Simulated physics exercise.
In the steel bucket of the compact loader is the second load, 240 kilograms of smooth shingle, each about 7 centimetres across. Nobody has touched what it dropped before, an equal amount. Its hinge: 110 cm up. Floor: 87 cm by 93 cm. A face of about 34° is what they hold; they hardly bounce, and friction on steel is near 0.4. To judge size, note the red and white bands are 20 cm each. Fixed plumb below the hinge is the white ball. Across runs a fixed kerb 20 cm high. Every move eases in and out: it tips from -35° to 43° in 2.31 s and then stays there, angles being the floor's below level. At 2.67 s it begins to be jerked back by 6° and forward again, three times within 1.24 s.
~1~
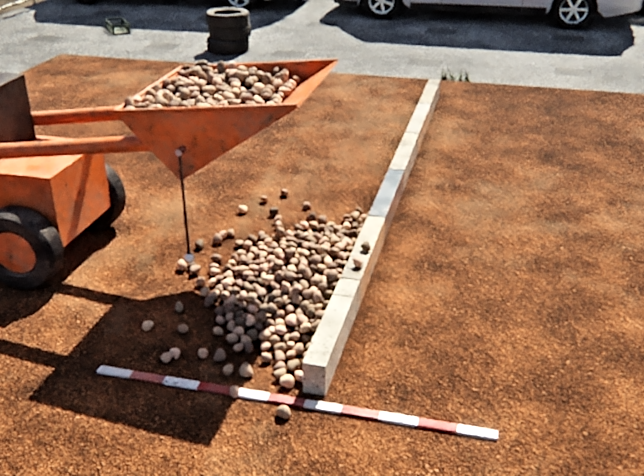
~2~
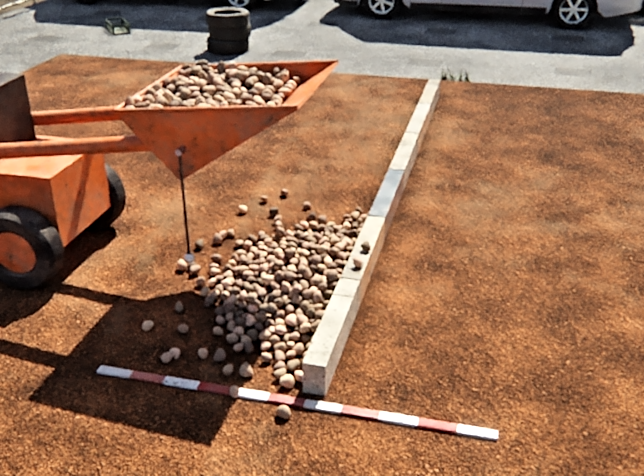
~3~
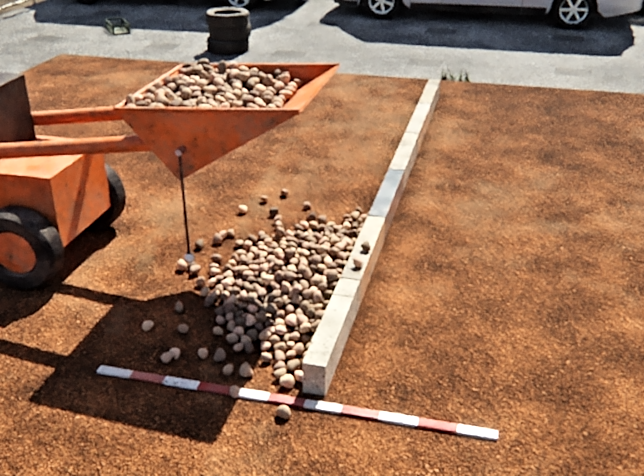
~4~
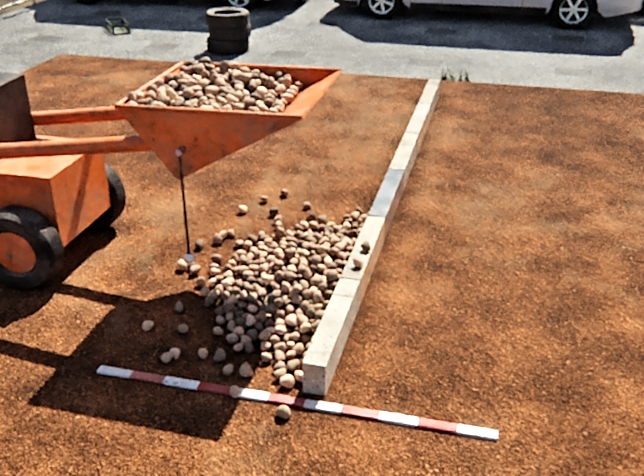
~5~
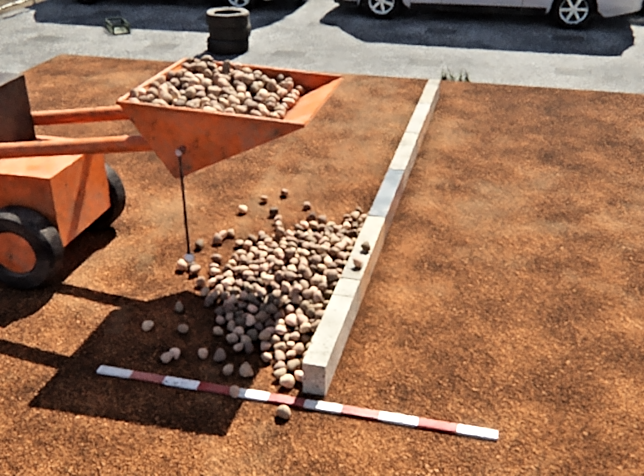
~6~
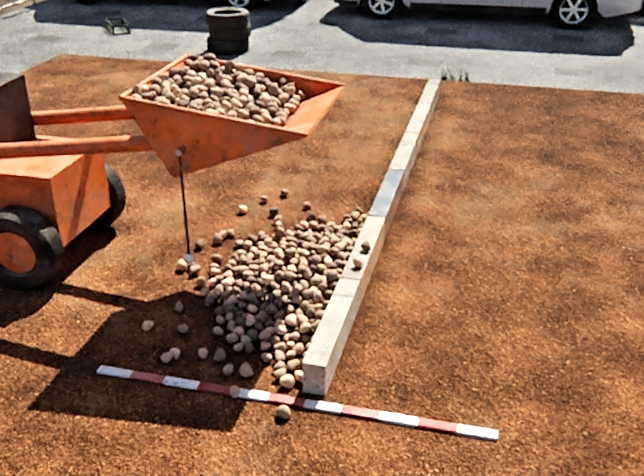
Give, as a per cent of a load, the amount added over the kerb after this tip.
Close to 31 parts in a hundred.
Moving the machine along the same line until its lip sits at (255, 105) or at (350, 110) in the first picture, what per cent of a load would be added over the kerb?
About 5 and 90 per cent.
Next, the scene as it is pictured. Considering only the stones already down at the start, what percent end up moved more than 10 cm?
Roughly 5 % of them.
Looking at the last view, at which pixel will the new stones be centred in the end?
Centre at roughly (331, 272).
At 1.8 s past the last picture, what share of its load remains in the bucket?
Some 0 %, roughly, is held.
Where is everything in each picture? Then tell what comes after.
Lip at (297, 106), floor tilted -35°, highest stones at (224, 75). The earlier load is highest near (339, 256), 22 cm above ground level, 100 % on this side of the kerb, in the first frame.
Lip at (298, 107), floor tilted -34°, highest stones at (225, 75), in the second frame.
Lip at (300, 111), floor tilted -33°, highest stones at (222, 74), in the third frame.
The bucket is at -30°, its lip at (302, 117); the top of the load is at (221, 72), in the fourth frame.
The bucket is at -26°, its lip at (305, 126); the top of the load is at (205, 67), in the fifth frame.
The bucket is at -22°, its lip at (307, 136); the top of the load is at (197, 67), in the sixth frame.
Then, 1.1 s after the last picture the floor is at 31°; in per cent of one load, 87 in the bucket, 113 on this side of the kerb; the foremost stones are at (346, 263).
Then, 1.8 s after the last picture the floor is at 43°; in per cent of one load, 2 in the bucket, 176 on this side of the kerb, 22 over the kerb; the foremost stones are at (475, 300).
Then, 3.8 s after the last picture the floor is at 43°; in per cent of one load, 0 in the bucket, 169 on this side of the kerb, 31 over the kerb; the foremost stones are at (542, 294).
Then, 6.2 s after the last picture the floor is at 43°; in per cent of one load, 0 in the bucket, 169 on this side of the kerb, 31 over the kerb; the foremost stones are at (542, 294). Net gain over the kerb, 31.
